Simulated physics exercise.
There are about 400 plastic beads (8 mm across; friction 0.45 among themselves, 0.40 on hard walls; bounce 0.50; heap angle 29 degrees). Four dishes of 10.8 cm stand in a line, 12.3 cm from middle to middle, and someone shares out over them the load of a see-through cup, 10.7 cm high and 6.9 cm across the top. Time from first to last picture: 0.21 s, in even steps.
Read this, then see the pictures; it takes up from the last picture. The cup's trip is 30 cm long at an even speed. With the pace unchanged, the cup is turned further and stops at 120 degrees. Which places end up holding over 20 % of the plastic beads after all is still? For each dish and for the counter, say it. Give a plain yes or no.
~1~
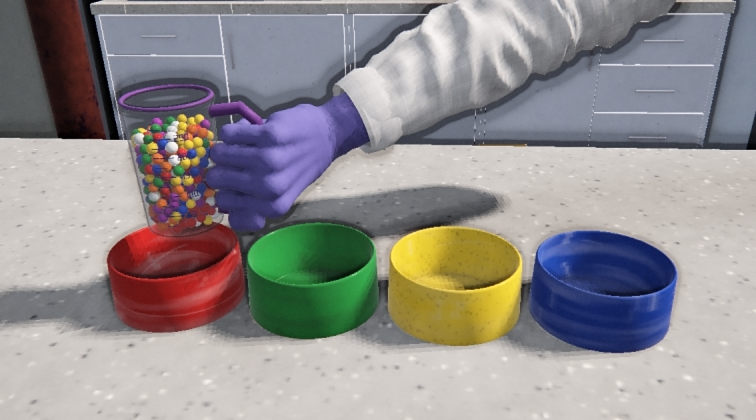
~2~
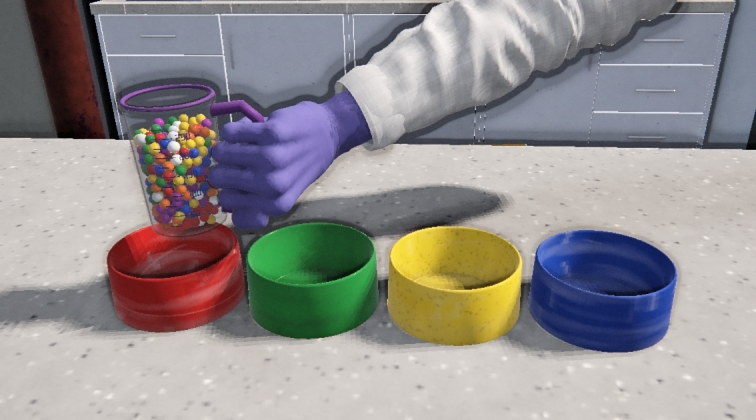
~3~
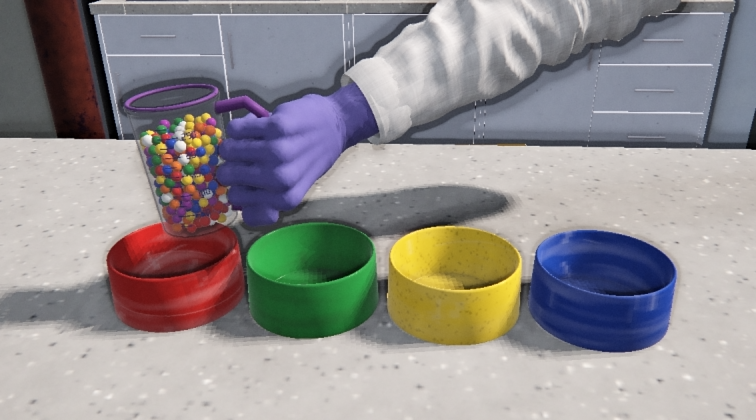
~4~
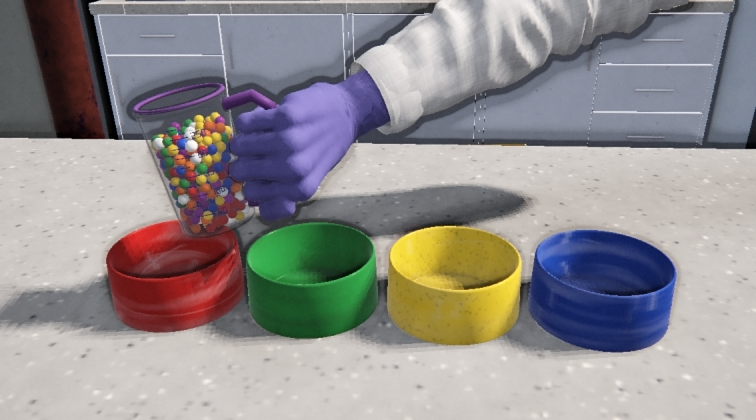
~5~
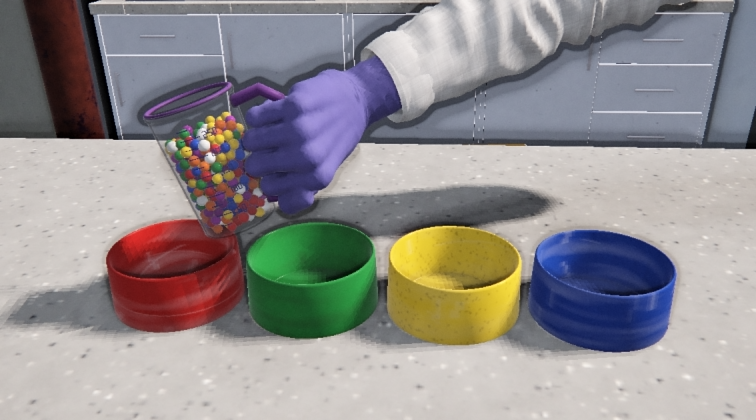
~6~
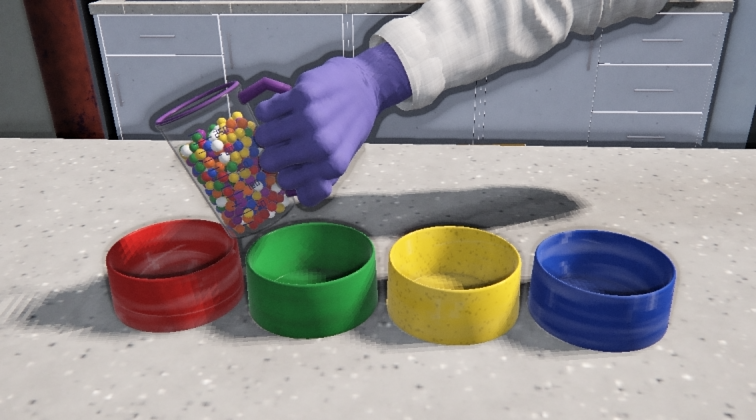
Red dish - no, blue dish - no, green dish - no, yellow dish - yes, counter - no.
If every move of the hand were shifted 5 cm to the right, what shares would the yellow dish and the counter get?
Yellow 60, counter 30.
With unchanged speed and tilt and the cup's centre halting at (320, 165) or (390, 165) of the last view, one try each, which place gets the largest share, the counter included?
The biggest share goes to green first, then to green.
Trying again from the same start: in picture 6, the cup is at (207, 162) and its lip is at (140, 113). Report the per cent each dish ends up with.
Per cent kept: Red 0, blue 0, green 80, yellow 10.
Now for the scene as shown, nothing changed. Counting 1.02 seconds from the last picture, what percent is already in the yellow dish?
I'd say around 80 per cent.
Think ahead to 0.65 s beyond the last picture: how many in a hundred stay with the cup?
About 75 %.
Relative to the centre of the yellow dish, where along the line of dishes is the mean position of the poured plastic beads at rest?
Around 1 cm away, toward the left-hand end.
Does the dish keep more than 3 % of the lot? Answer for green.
Result for green: Yes, it does.
Then, 0.39 s after the last picture, tilt 85 degrees; cup holds 100 %.
Then, 0.65 s after the last picture, tilt 120 degrees; cup holds 75 %, green 5 %, yellow 15 %.
Then, 1.02 s after the last picture, tilt 120 degrees; cup holds 10 %, green 5 %, yellow 80 %.
In the end, red 0 %, blue 0 %, green 5 %, yellow 90 %, counter 5 %.
